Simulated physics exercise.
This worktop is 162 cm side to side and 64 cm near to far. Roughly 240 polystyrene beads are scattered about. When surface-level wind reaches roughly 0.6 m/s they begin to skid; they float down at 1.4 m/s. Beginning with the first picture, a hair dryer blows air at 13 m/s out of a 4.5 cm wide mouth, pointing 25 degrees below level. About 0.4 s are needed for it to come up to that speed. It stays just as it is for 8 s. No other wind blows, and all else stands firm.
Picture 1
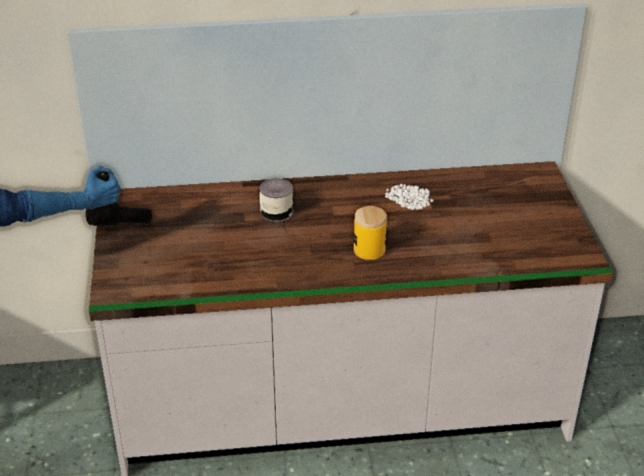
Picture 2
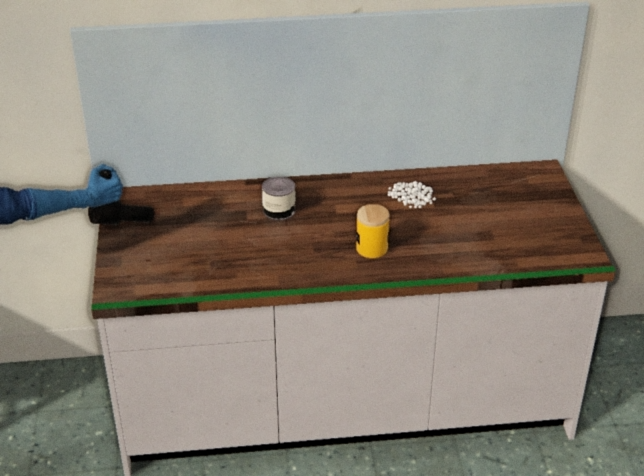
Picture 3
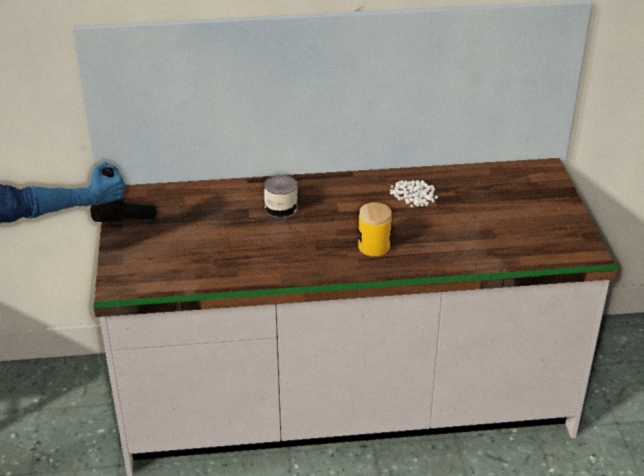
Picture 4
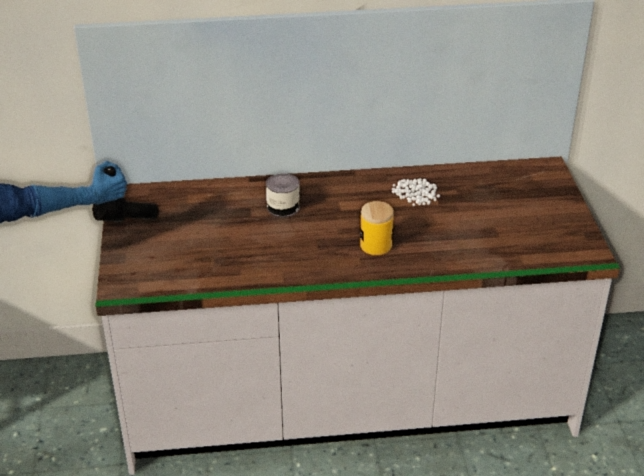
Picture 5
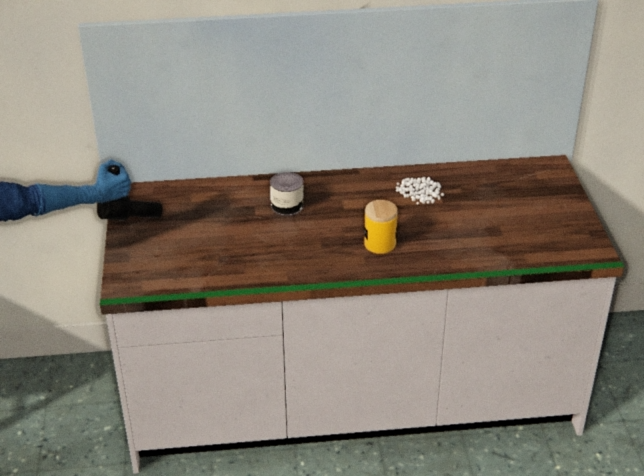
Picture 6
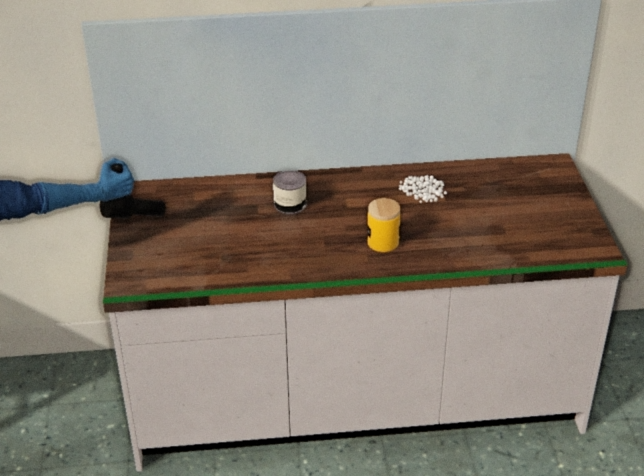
Only the view itself moves, drifting slightly so that the whole scene slides a little right and upward, seen from above and in front of a white cabinet with a brown wooden worktop. A blue-gloved hand holds a black hair dryer at the left, with a dark-and-white tin, a yellow jar, white beads and a green front edge. Hand, dryer, containers and beads all stay still.
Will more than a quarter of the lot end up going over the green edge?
The share over that edge stays at or under a quarter.
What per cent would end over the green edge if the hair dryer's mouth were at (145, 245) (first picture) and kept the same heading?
That would come to roughly 0 %.
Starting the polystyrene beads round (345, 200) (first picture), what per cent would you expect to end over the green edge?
It would come to some 0 in a hundred.
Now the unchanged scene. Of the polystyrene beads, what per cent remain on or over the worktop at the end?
Close to 0 in a hundred are still there.
Then, 1.2 s after the last picture, 0 % are over the green edge; the middle of those still in play is near (528, 172); 5 % have settled or left.
Then, 2.2 s after the last picture, 0 % are over the green edge; 90 % have settled or left.
Then, 4.0 s after the last picture, 0 % are over the green edge; 100 % have settled or left.
Then, 7.6 s after the last picture, at the end, 0 % are over the green edge.
